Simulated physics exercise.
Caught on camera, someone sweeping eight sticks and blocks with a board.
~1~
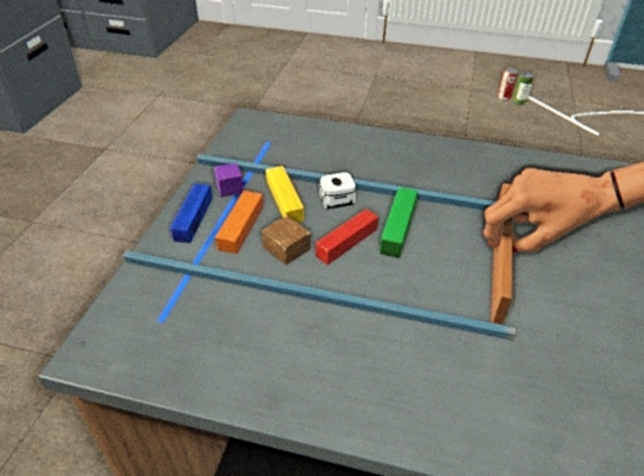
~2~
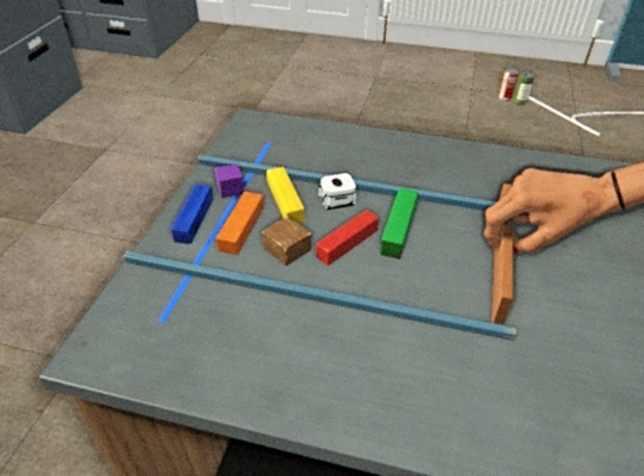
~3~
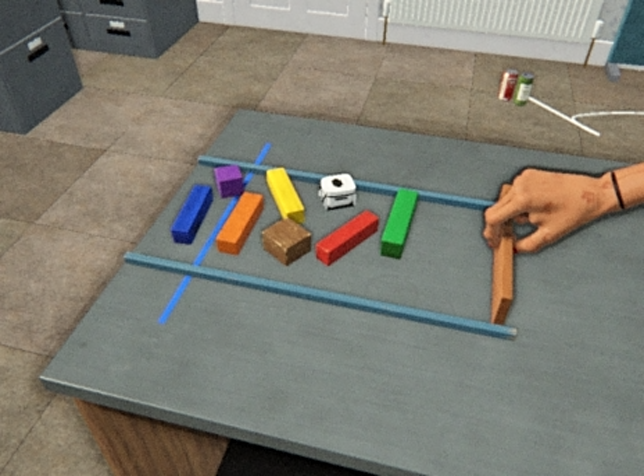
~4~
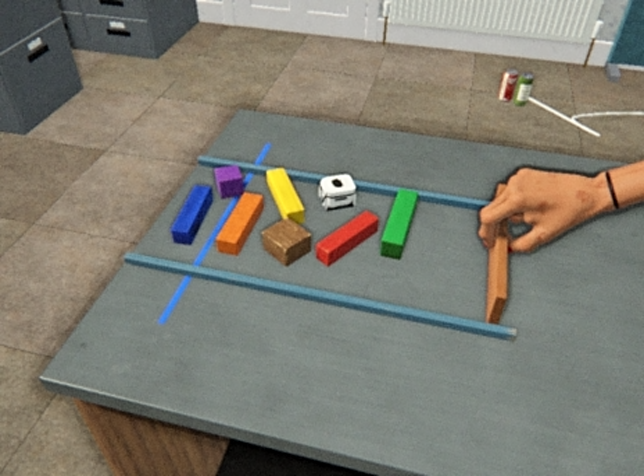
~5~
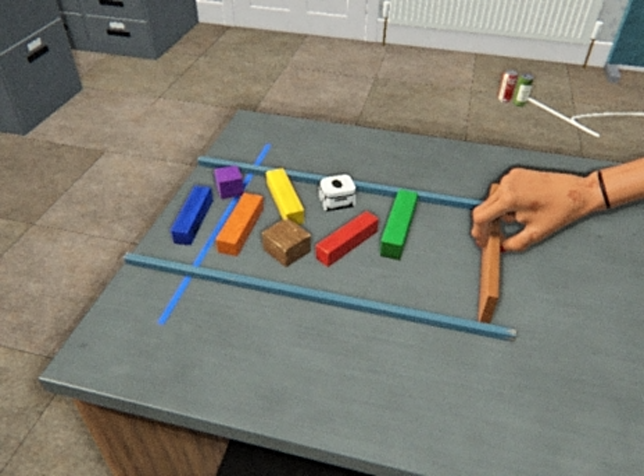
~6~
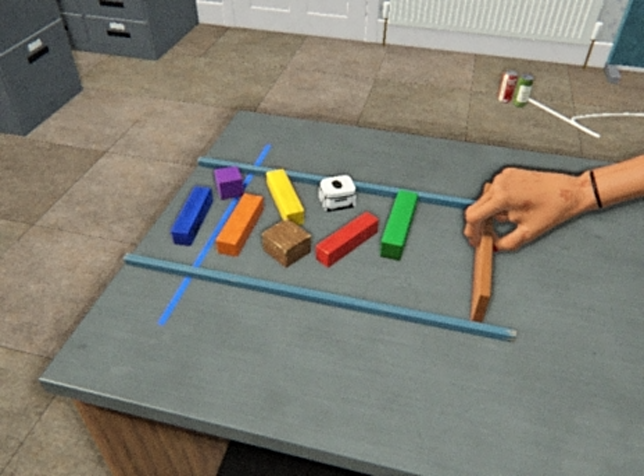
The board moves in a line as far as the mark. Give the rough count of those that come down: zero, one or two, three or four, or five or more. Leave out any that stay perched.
Here the number that fall off is three or four.
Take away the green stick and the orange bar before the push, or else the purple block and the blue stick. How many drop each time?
Fallen: 0, and 1 in the other try.
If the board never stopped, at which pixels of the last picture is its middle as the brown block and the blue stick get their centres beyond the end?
Near (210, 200) and (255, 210).
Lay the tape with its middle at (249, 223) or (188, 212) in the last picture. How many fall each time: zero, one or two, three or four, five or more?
In that order: Just one or two; five or over.
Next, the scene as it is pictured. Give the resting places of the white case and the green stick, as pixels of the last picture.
The white case at (215, 171), the green stick at (225, 194).
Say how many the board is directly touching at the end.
It touches 1.
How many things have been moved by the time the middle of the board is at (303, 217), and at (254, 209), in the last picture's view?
At the one place 6, at the other 8.
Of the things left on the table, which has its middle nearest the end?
Foremost is the yellow stick.
Soon after, none off yet; blue stick at rest near (193, 215); purple block at rest near (229, 183); orange bar at rest near (241, 224).
After that, none off yet; blue stick at rest near (193, 215); purple block at rest near (229, 183); orange bar moving near (238, 224).
And then, none off yet; blue stick displaced a little near (164, 211); purple block displaced about its own width near (200, 179); orange bar displaced about its own width near (179, 217).
In the end, the number that fall off is three or four; gone, orange bar, purple block and blue stick.
